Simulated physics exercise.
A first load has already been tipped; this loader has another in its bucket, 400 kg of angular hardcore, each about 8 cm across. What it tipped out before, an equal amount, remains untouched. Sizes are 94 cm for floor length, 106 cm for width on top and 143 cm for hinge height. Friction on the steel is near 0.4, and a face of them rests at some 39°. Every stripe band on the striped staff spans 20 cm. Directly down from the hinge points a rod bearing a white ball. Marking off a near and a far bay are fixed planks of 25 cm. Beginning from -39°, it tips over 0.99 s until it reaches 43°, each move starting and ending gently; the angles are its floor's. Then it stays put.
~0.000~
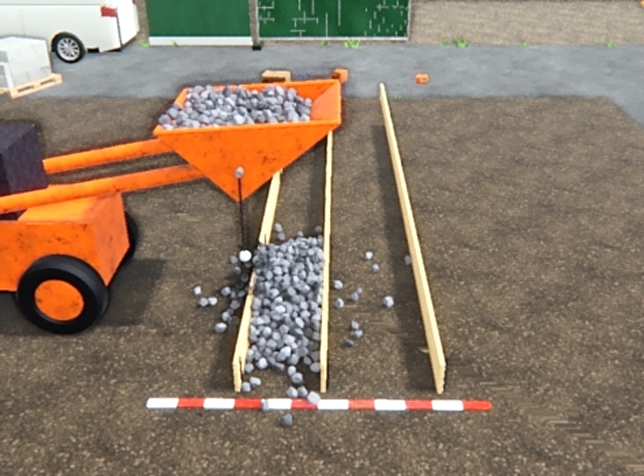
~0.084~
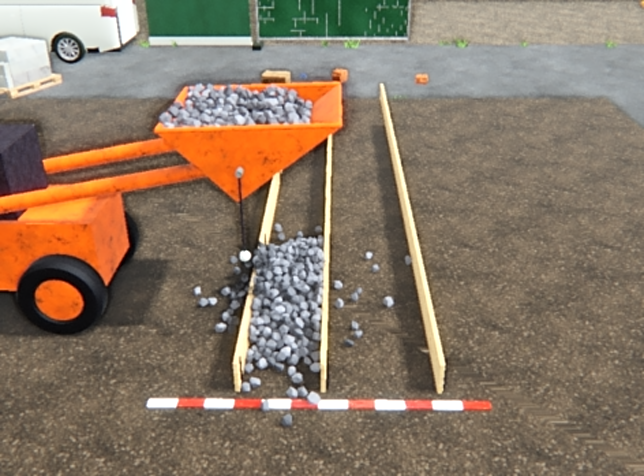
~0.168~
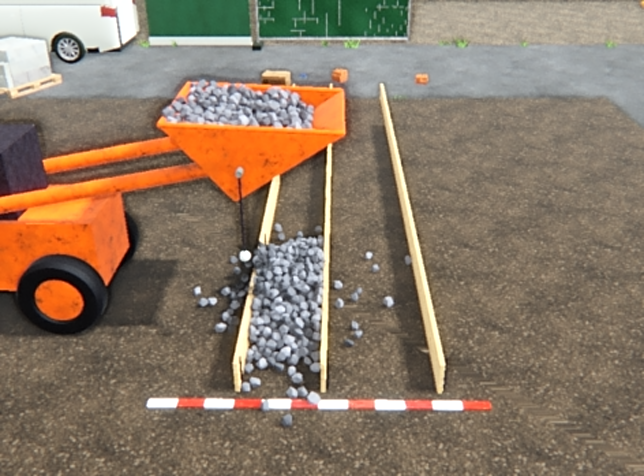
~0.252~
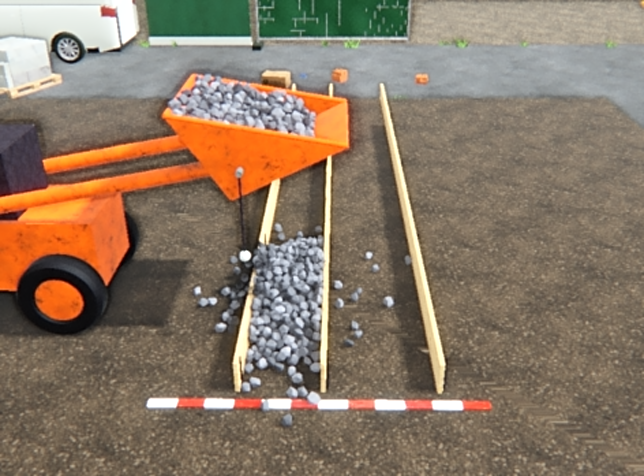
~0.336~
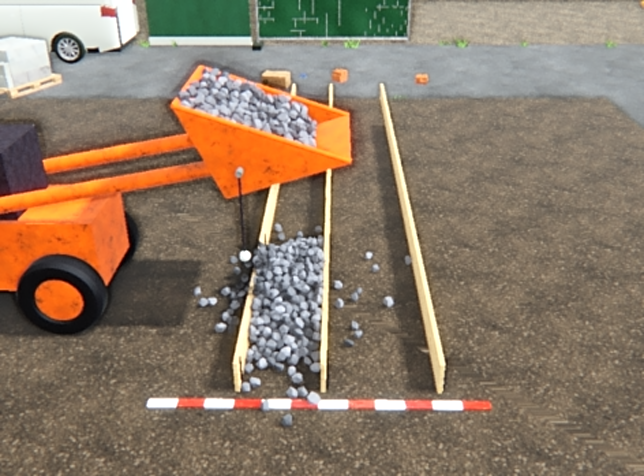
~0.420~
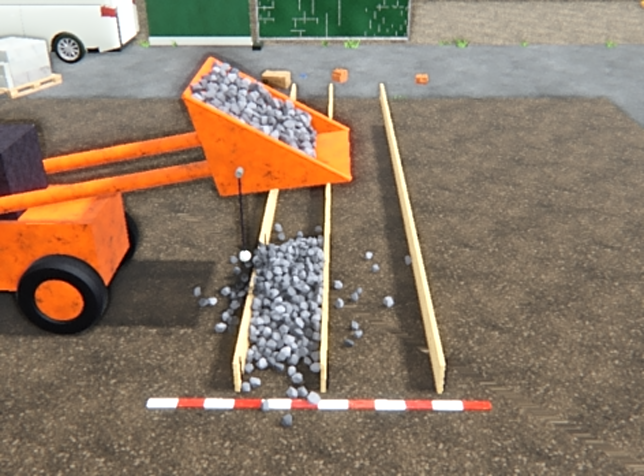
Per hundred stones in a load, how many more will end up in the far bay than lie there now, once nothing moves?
Roughly 100 more per hundred.
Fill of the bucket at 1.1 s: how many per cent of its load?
About 65 per cent is held.
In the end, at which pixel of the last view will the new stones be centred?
Near (372, 288).
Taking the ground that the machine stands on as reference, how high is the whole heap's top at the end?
The top ends up some 46 cm above the ground.
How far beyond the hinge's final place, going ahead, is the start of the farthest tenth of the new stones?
I'd say close to 130 centimetres ahead of it.
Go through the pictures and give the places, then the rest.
In the first picture, lip at (339, 123), floor tilted -39°, highest stones at (250, 94). The earlier load is highest near (273, 260), 41 cm above ground level, 4 % short of the bays, 94 % in the near bay, 2 % in the far bay.
In the second picture, the bucket is at -37°, its lip at (340, 126); the top of the load is at (242, 93); the stones move at 0.2 m/s on average.
In the third picture, the bucket is at -33°, its lip at (344, 134); the top of the load is at (215, 90); the stones move at 0.3 m/s on average.
In the fourth picture, the bucket is at -26°, its lip at (348, 146); the top of the load is at (212, 85); the stones move at 0.4 m/s on average.
In the fifth picture, lip at (350, 162), floor tilted -17°, highest stones at (211, 79); the stones move at 0.5 m/s on average.
In the sixth picture, lip at (350, 180), floor tilted -7°, highest stones at (220, 74); the stones move at 0.5 m/s on average.
After 0.7 s the floor is at 30°; in per cent of one load, 100 in the bucket, 4 short of the bays, 94 in the near bay, 2 in the far bay; the foremost stones are at (371, 290).
After 1.1 s the floor is at 43°; in per cent of one load, 63 in the bucket, 4 short of the bays, 102 in the near bay, 31 in the far bay; the foremost stones are at (375, 283).
After 1.4 s the floor is at 43°; in per cent of one load, 13 in the bucket, 4 short of the bays, 100 in the near bay, 82 in the far bay; the foremost stones are at (413, 283).
After 4.1 s the floor is at 43°; in per cent of one load, 0 in the bucket, 4 short of the bays, 94 in the near bay, 102 in the far bay; the foremost stones are at (417, 275). Net gain in the far bay, 100.
